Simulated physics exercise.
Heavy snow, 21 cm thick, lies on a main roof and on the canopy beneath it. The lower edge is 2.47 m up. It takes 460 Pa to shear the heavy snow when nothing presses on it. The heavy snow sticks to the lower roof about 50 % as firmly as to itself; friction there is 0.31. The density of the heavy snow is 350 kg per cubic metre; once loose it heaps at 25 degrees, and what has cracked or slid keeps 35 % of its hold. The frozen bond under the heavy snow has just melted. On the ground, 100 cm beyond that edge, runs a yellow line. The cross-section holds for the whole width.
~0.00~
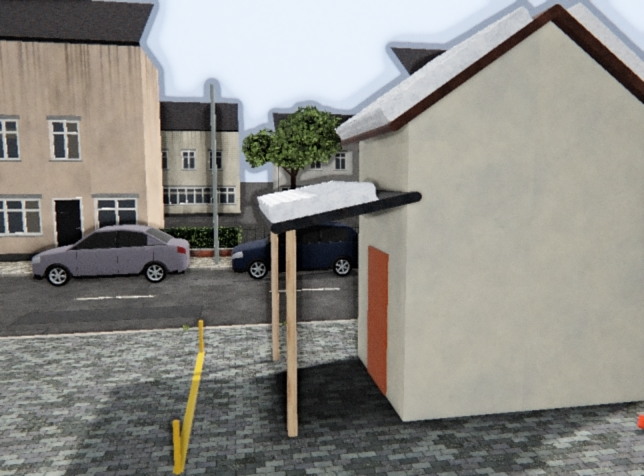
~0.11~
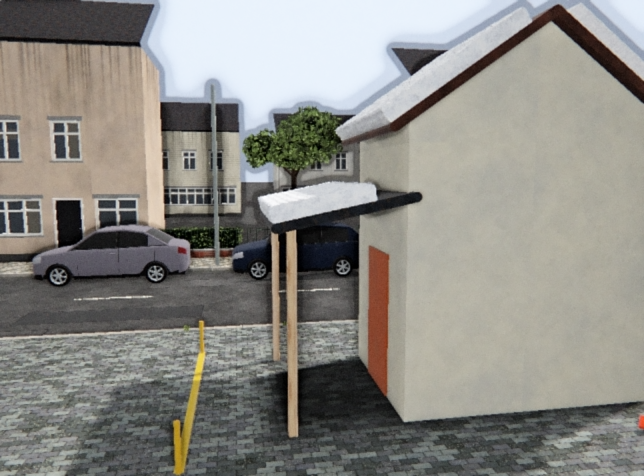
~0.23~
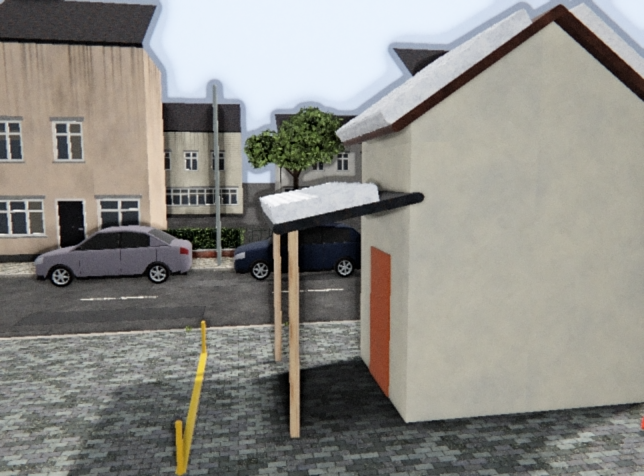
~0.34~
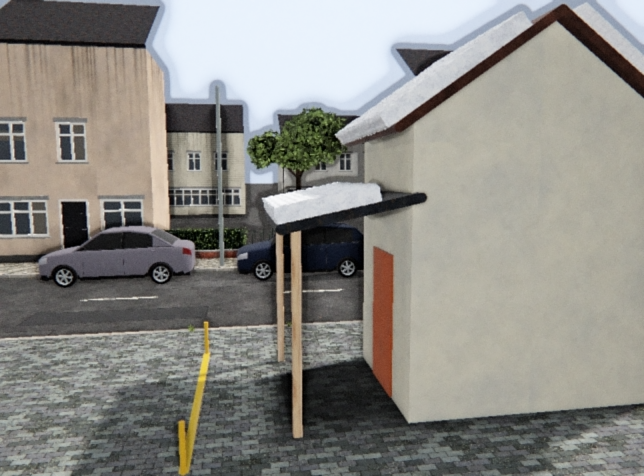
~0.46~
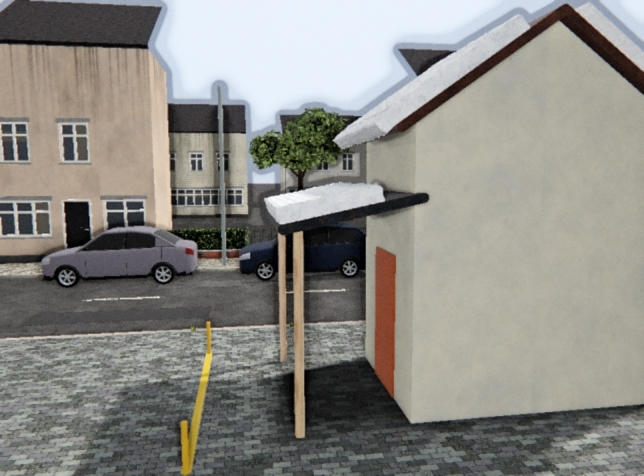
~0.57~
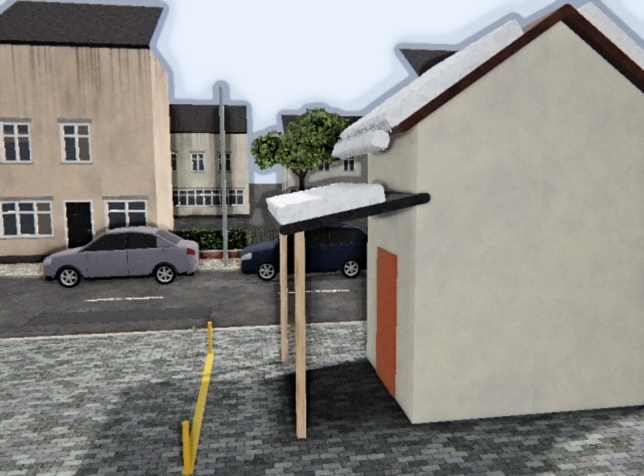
Snow lies on the main roof of a pale building with an orange door, above a snow-covered canopy on wooden posts, and at first barely shifts. It then slides slowly down the slope toward the left, and its front pushes past the roof edge, cracking and sagging over the canopy.
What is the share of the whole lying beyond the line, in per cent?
About 22 %.
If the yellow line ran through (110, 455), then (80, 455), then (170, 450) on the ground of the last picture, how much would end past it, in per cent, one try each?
In turn about 2 %, 1 %, 14 %.
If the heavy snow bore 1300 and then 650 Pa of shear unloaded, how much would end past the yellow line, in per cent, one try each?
In that order: 0 %, 6 %.
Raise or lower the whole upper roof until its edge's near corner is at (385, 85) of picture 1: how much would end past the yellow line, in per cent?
In that case some 45 per cent.
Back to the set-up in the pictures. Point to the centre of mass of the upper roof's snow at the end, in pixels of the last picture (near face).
Around (252, 329).
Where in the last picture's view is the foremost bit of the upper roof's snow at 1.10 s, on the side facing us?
Around (329, 193).
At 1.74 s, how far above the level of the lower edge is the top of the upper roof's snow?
Some 0.8 m.
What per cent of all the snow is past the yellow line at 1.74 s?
Some 0 per cent.
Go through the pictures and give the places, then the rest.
In the first frame, foremost bit of the heavy snow at (387, 116).
In the second frame, foremost bit of the heavy snow at (387, 117), its middle shifted 1.0 cm.
In the third frame, foremost bit of the heavy snow at (387, 119), its middle shifted 4.1 cm, 2 % of it past the upper edge, in one piece.
In the fourth frame, foremost bit of the heavy snow at (386, 117), its middle shifted 9.3 cm, 4 % of it past the upper edge, in one piece.
In the fifth frame, foremost bit of the heavy snow at (382, 118), its middle shifted 17 cm, 8 % of it past the upper edge, cracking.
In the sixth frame, foremost bit of the heavy snow at (375, 132), its middle shifted 27 cm, 13 % of it past the upper edge, cracking.
After 1.10 s, none is below the lower edge and 0 % is past the line.
After 1.74 s, none is below the lower edge and 0 % is past the line.
After 2.37 s, 37 % is below the lower edge and 8 % is past the line.
After 3.00 s, 49 % is below the lower edge and 22 % is past the line.
After 4.00 s, 53 % is below the lower edge and 22 % is past the line.
